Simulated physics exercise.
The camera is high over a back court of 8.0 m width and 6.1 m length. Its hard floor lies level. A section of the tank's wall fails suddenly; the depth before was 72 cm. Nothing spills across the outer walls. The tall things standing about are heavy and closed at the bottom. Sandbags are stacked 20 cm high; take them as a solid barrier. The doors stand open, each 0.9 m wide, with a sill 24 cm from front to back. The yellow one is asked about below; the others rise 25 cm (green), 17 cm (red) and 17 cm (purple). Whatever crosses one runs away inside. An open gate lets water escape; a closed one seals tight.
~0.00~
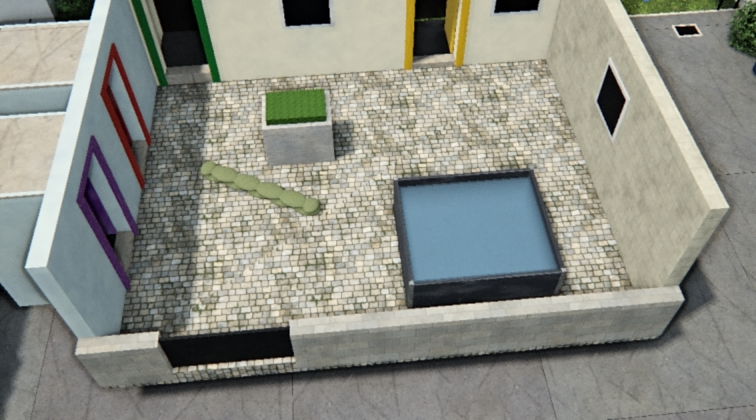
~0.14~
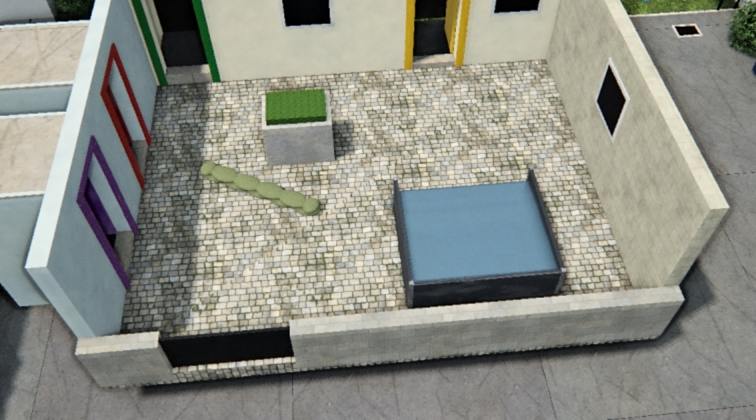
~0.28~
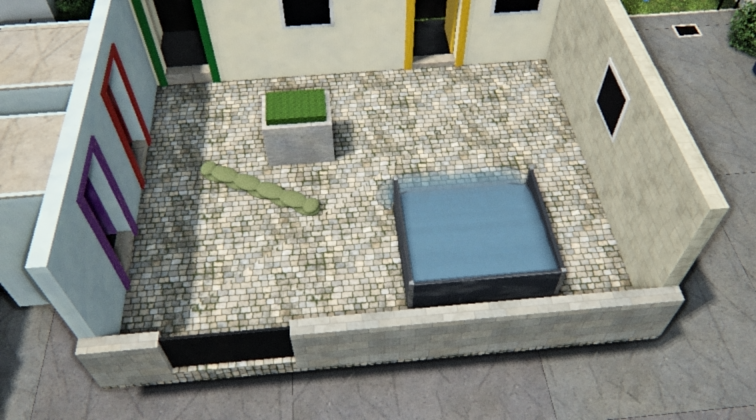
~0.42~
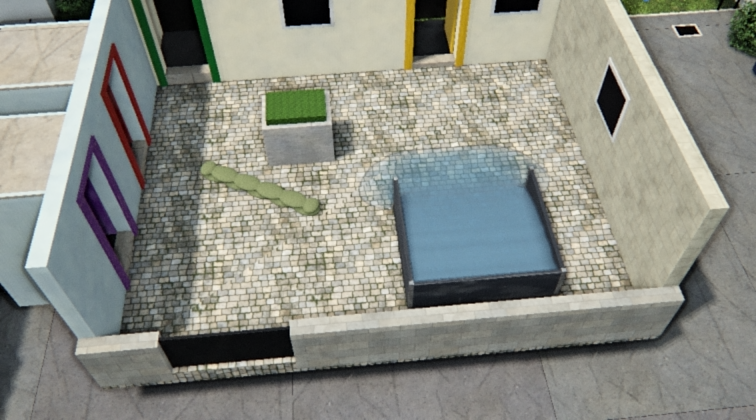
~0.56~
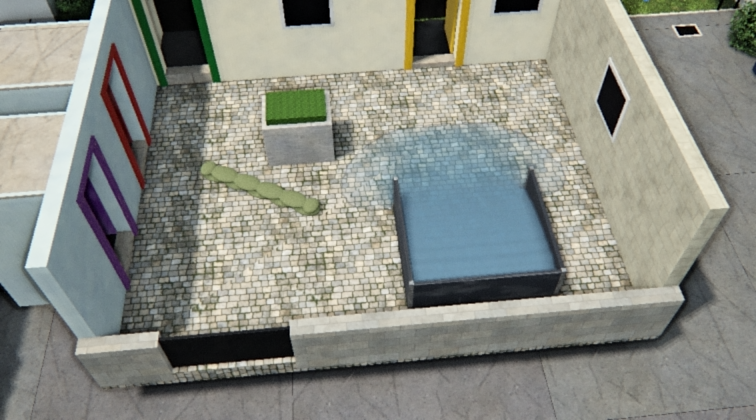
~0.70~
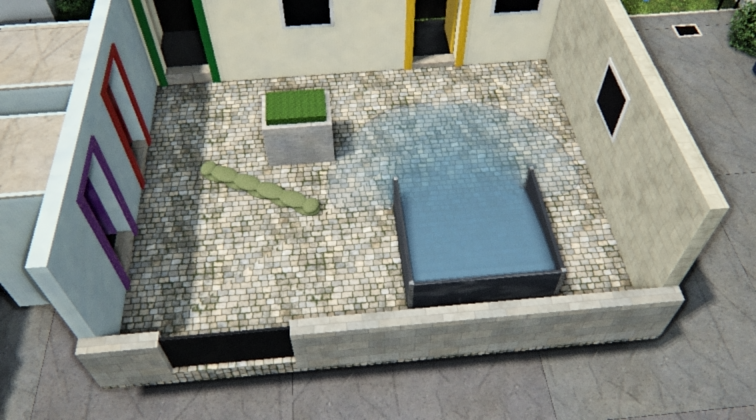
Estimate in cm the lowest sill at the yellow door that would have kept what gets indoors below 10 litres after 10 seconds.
It would have to be roughly 34 cm high.
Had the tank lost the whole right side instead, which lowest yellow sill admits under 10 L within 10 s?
Some 14.5 cm.
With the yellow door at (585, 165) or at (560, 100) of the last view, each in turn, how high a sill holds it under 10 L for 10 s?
About 8.5 and 24 cm.
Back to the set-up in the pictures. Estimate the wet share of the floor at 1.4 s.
About 35 per cent.
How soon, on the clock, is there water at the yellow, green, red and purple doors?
Arrival: Yellow 1.0 s, green 2.6 s, red 3.6 s, purple 4.5 s.
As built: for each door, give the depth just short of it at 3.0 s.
Depths in cm: Yellow 27, green 4, red 0, purple 0.
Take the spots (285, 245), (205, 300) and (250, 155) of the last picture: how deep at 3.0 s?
About 0, 0 and 1 cm.
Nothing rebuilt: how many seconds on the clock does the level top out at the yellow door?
Near 2.2 s.
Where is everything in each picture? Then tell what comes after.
In the first picture, the tank at (475, 226) is whole and still, 72 cm deep; the yellow door at (436, 27) is dry.
In the second picture, water pours out on the far side and has run 0.3 m, to a hidden place; about 9 cm deep outside, 72 cm at the back.
In the third picture, the gap is on the far side, the front 0.8 m out at (416, 175); the back of the tank holds 72 cm.
In the fourth picture, water pours out on the far side and has run 1.3 m, to (409, 153); about 11 cm deep outside, 70 cm at the back.
In the fifth picture, the front is at (411, 130), 1.9 m from the gap on the far side; 5.8 m2 of floor is wet, 62 cm left at the back.
In the sixth picture, the gap is on the far side, the front 2.5 m out at (410, 108); the back of the tank holds 62 cm; 1.2 m in a straight line remain to the yellow door at (436, 27).
After 1.4 s water covers 35 % of the floor, deepest (28 cm) near (421, 204); 23 cm at the yellow door, 45 litres in over its 11 cm sill.
After 3.0 s water covers 45 % of the floor, deepest (32 cm) near (476, 68); 27 cm at the yellow door, 286 litres in over its 11 cm sill.
After 10.0 s water covers 95 % of the floor, deepest (12 cm) near (360, 341); 6 cm at the yellow door, 378 litres in over its 11 cm sill.
At the yellow door as built, the water arrived by 1.0 s and peaked near 36 cm at 2.2 s.
Run again over the same 10 s with other heights there, 34 litres in over 29.5 cm, 0 litres over 40 cm. The limit of 10 litres is kept from about 34 cm up.
